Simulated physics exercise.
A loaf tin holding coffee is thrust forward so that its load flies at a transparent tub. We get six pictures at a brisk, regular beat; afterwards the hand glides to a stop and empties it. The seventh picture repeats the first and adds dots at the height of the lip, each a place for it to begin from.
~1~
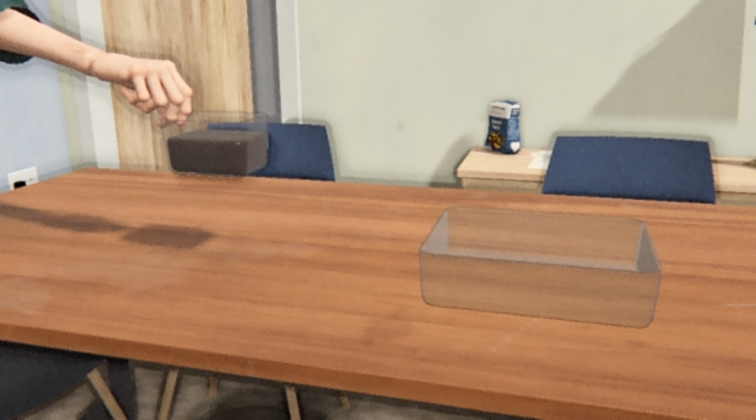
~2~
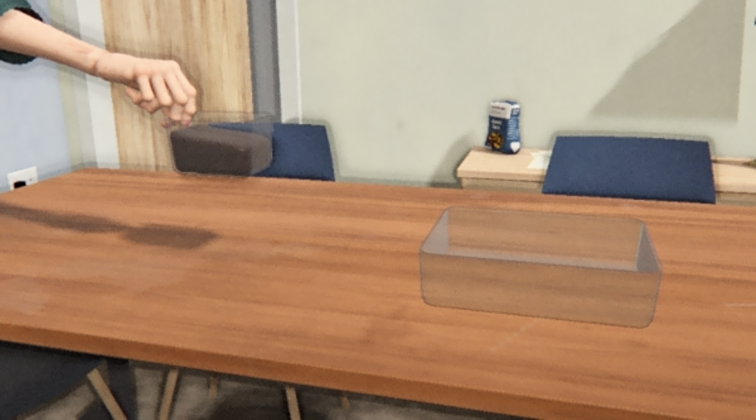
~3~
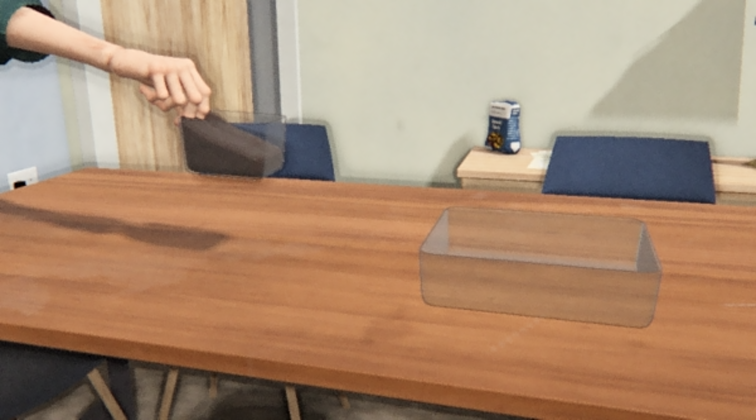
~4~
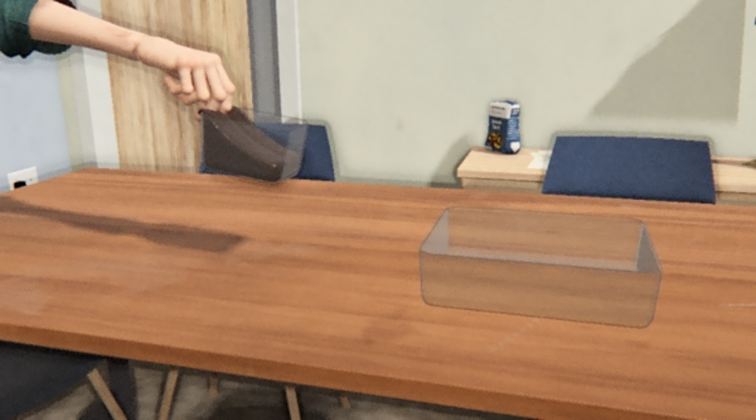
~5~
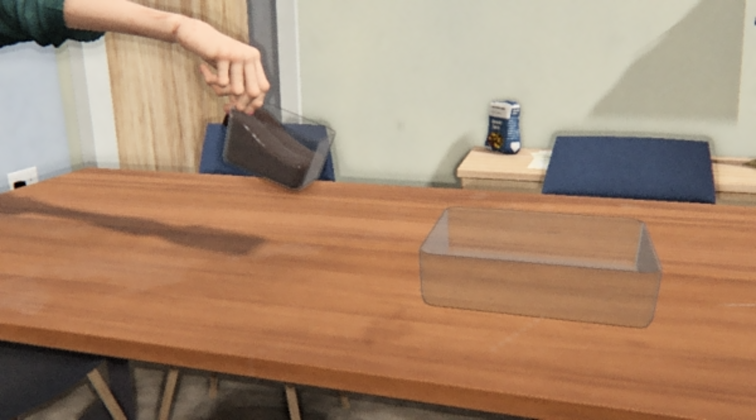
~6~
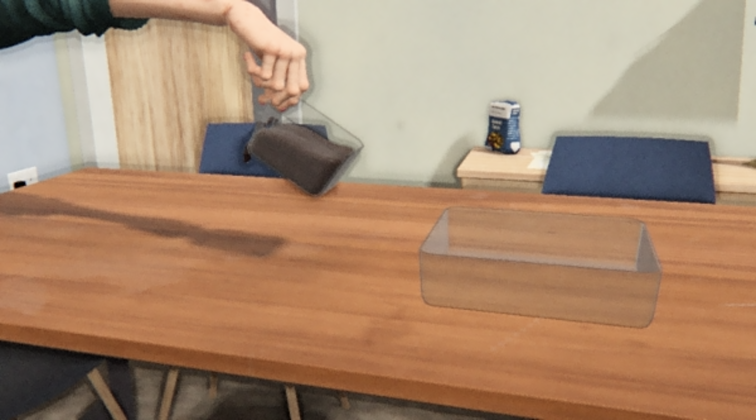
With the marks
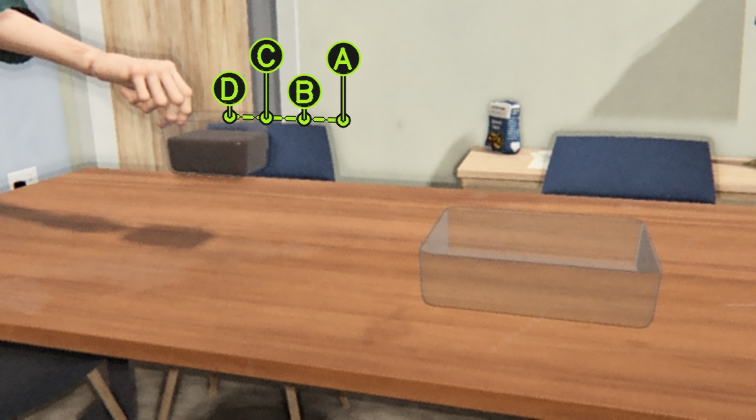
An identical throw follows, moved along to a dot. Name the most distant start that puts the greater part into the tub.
D.
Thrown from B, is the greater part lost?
No, not at all.
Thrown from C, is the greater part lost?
No, not at all.
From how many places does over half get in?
All of them.
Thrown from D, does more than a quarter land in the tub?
Yes.
On the marked copy, A at (343, 120); B at (304, 119); C at (266, 117); D at (229, 116).
For spot A, about 87 % lands in the tub, 6 % falls short and 8 % goes beside or beyond.
For spot B, about 71 % lands in the tub, 6 % falls short and 23 % goes beside or beyond.
For spot C, about 73 % lands in the tub, 7 % falls short and 20 % goes beside or beyond.
For spot D, about 64 % lands in the tub, 23 % falls short and 13 % goes beside or beyond.
